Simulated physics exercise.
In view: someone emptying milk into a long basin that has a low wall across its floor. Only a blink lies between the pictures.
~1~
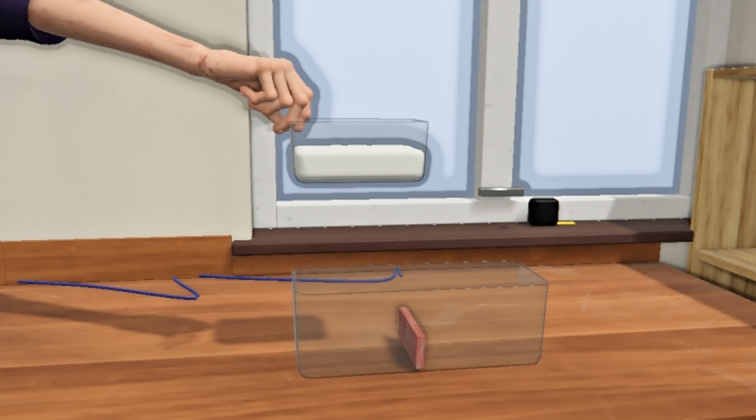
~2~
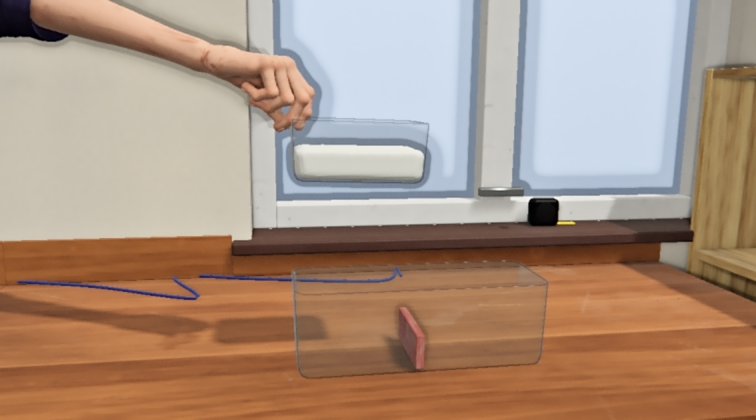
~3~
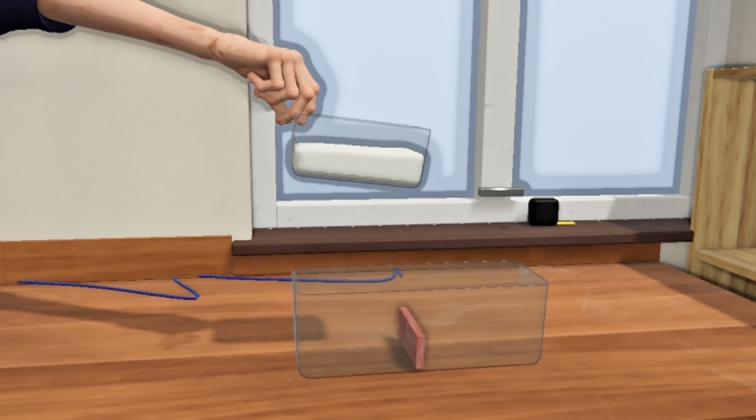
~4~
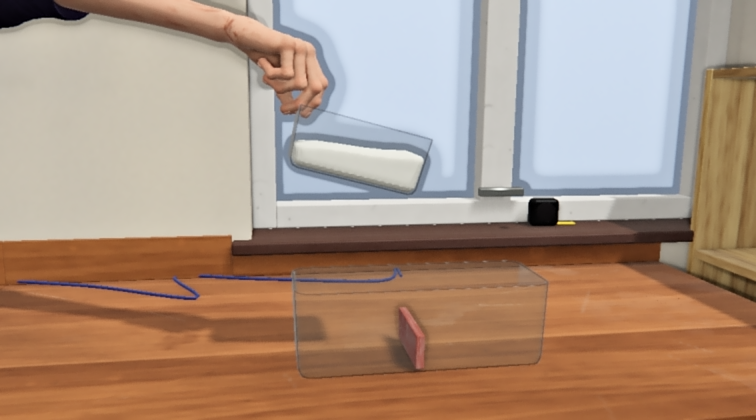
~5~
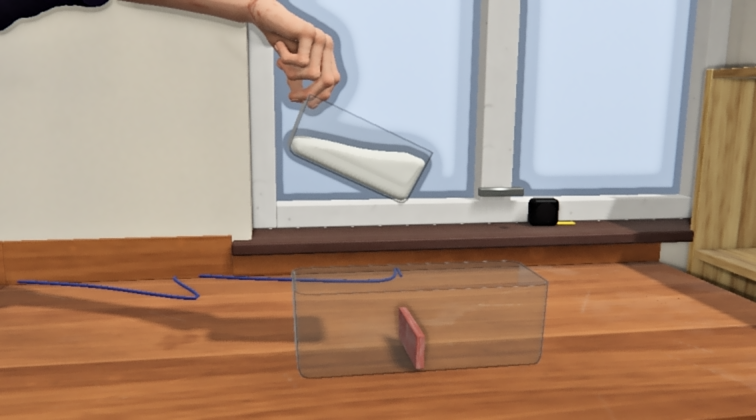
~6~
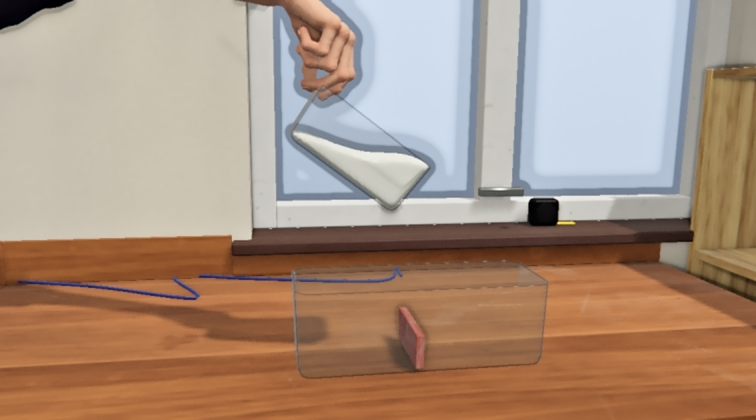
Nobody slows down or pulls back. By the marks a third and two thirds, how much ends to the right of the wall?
In the end above two thirds is right of the wall.
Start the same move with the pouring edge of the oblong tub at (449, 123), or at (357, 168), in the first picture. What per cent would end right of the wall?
About 85 and 5 per cent.
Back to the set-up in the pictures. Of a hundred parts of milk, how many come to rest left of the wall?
About 20 per cent.
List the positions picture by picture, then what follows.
In the first frame, tilt 0°; pouring edge (421, 122); surface from (294, 150) to (416, 150); the long basin's rim runs from (294, 282) to (533, 273); the wall's top is at (411, 322).
In the second frame, tilt 2°; pouring edge (421, 124); surface from (294, 149) to (416, 150).
In the third frame, tilt 7°; pouring edge (423, 130); surface from (294, 147) to (416, 152).
In the fourth frame, tilt 14°; pouring edge (424, 139); surface from (293, 144) to (416, 154).
In the fifth frame, tilt 25°; pouring edge (425, 151); surface from (291, 139) to (418, 158).
In the sixth frame, tilt 37°; pouring edge (422, 165); surface from (293, 134) to (421, 158).
A moment on, the oblong tub is tipped on its side and 20 per cent is still to pour, 0 is left of the wall and 24 right of it.
Next, the oblong tub is tipped right over and 7 per cent is still to pour, 8 is left of the wall and 73 right of it.
Then the oblong tub is tipped right over and 1 per cent is still to pour, 16 is left of the wall and 73 right of it.
Later the oblong tub is tipped right over and 0 per cent is still to pour, 19 is left of the wall and 74 right of it.
Finally, 19 per cent lies left of the wall, 74 right of it and 7 outside.
